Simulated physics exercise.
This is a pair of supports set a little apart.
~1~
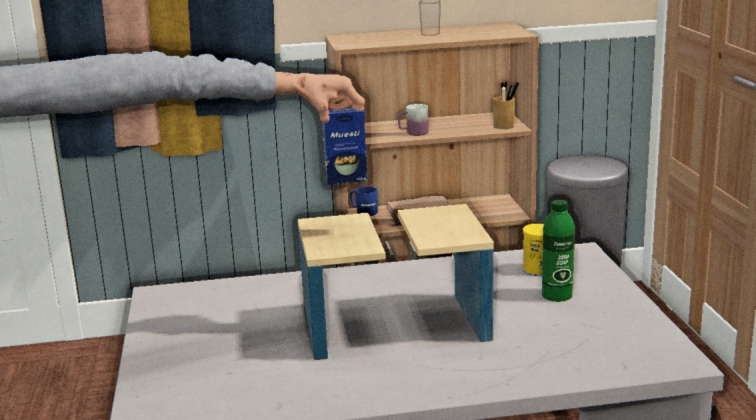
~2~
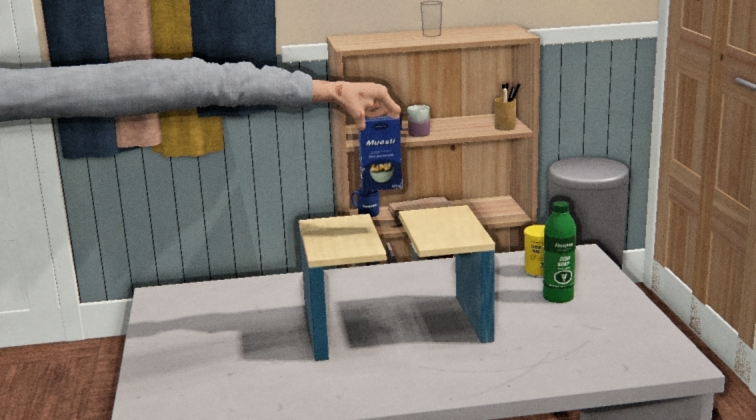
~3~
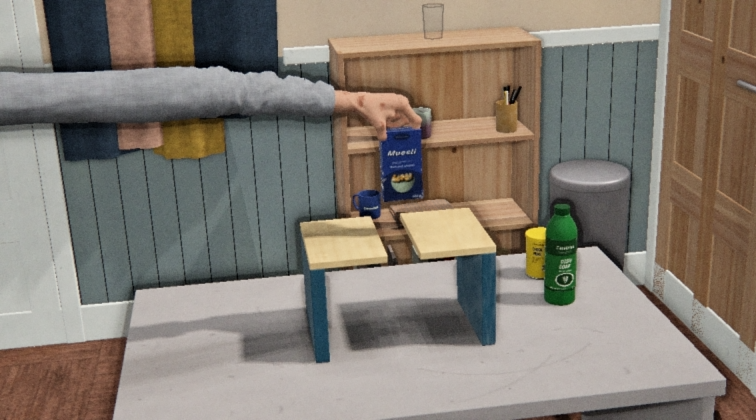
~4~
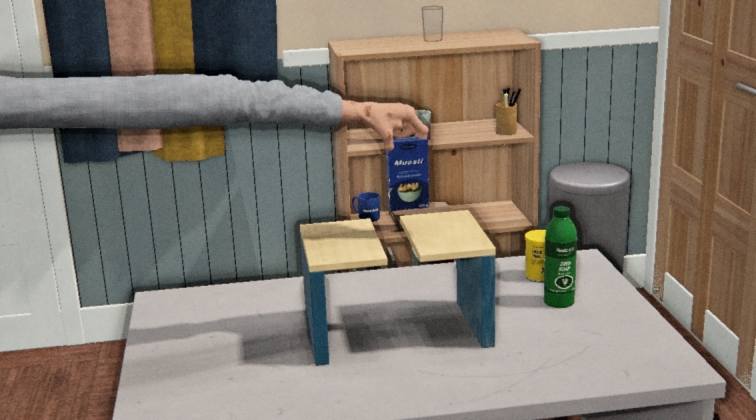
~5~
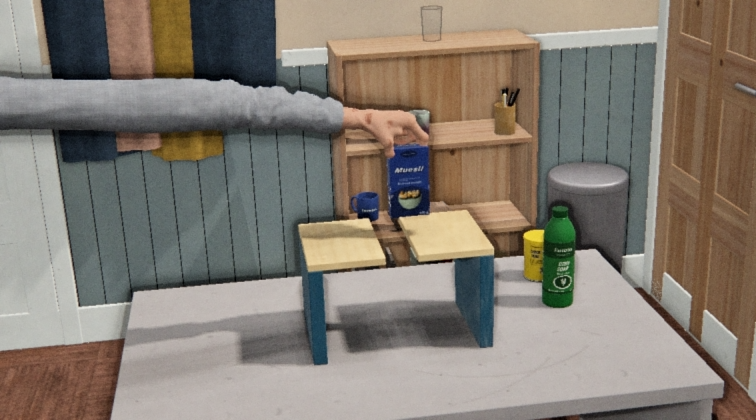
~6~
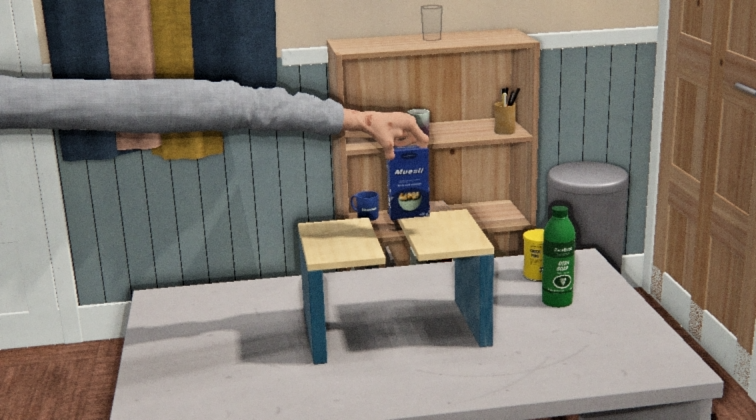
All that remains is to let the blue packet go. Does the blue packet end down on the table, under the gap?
Outcome: The packet is caught.
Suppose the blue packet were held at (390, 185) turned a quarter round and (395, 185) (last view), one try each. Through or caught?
First try: It reaches the table; second try: It is caught.
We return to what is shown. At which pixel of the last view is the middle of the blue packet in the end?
Around (409, 200).
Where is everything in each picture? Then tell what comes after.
In the first picture, on its way; blue packet (345, 146); yellow tin (539, 250).
In the second picture, on its way; blue packet (380, 153); yellow tin (540, 251).
In the third picture, on its way; blue packet (401, 164); yellow tin (541, 254).
In the fourth picture, on its way; blue packet (408, 173); yellow tin (541, 256).
In the fifth picture, held still over the gap; blue packet (408, 181); yellow tin (539, 256).
In the sixth picture, held still over the gap; blue packet (408, 182); yellow tin (539, 256).
Then, 0.32 s later than the last frame, blue packet moved a little near (409, 200).
Then, 0.64 s later than the last frame, blue packet resting near (409, 200).
When it is over, moved from the start, blue packet; the other 2 as before. End places, in pixels of the last picture, blue packet near (409, 200). The packet lodges.
